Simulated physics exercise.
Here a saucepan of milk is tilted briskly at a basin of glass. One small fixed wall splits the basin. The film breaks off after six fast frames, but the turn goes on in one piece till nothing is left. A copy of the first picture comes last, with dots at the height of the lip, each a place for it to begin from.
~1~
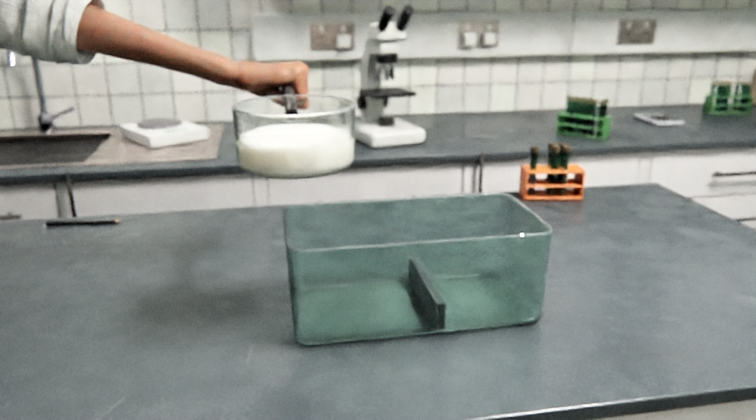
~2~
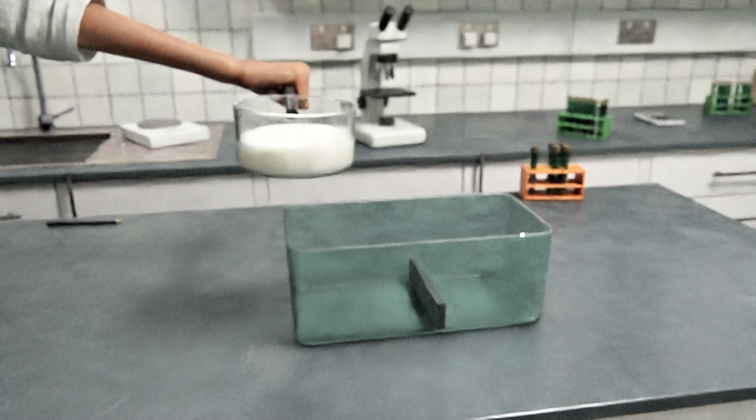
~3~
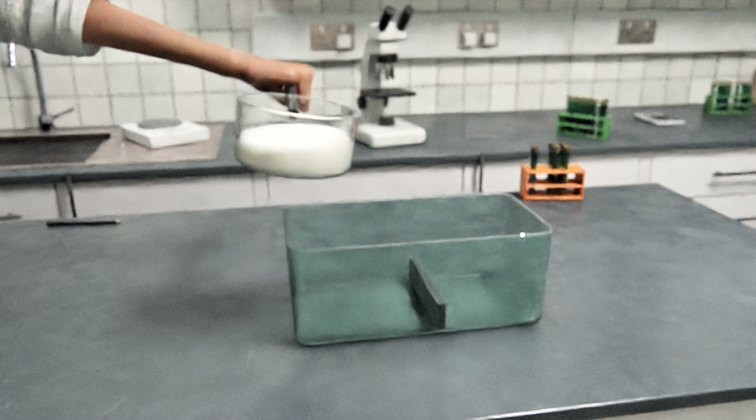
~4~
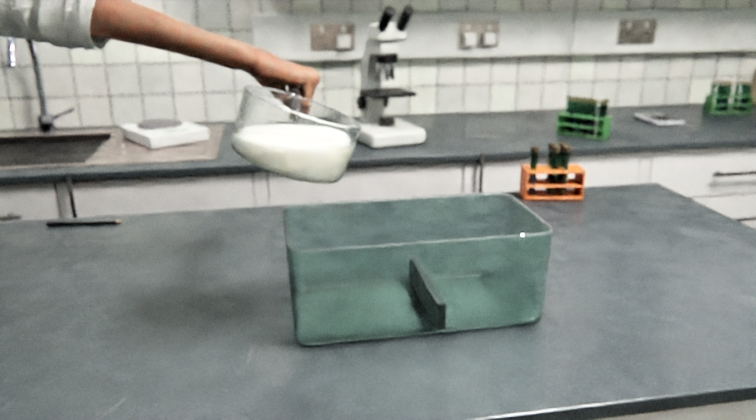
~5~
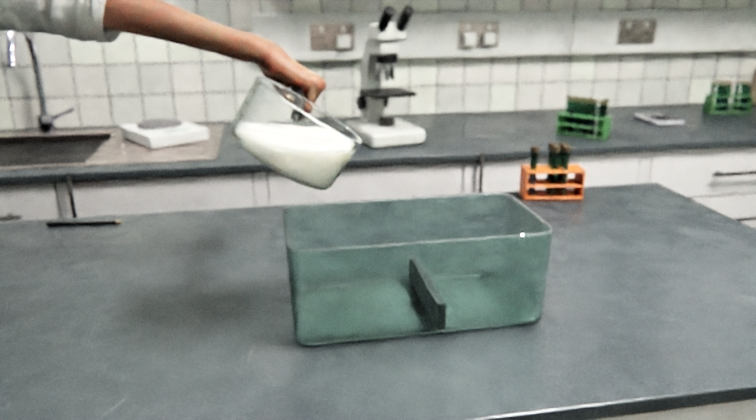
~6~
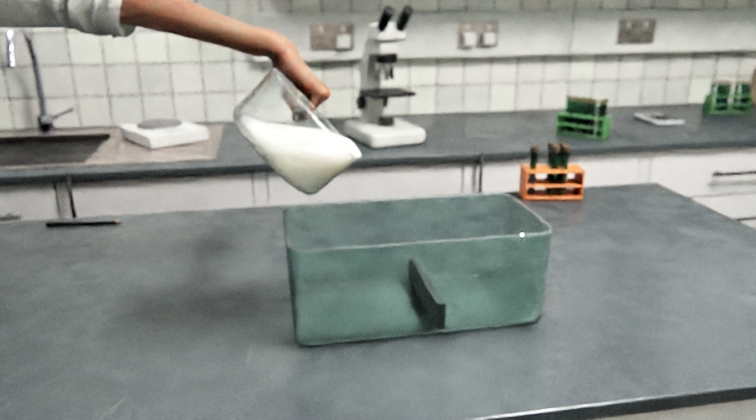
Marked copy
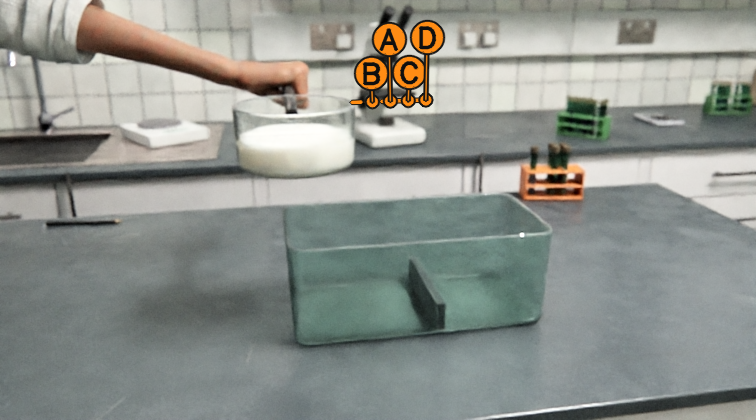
Hand tilting a clear glass pan of milk steeply to the right above a divided glass basin on a lab bench.
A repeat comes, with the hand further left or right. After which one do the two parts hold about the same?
Choose C.
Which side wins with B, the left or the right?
More ends on the left.
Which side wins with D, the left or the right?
The right side.
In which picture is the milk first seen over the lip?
Picture 6.
On the marked copy, A at (390, 101); B at (372, 101); C at (408, 100); D at (425, 99).
Choosing A, about 76 % ends left of the wall and 21 % right of it; 3 % is lost outside.
Choosing B, about 87 % ends left of the wall and 10 % right of it; 3 % is lost outside.
Choosing C, about 50 % ends left of the wall and 48 % right of it.
Choosing D, about 25 % ends left of the wall and 74 % right of it.
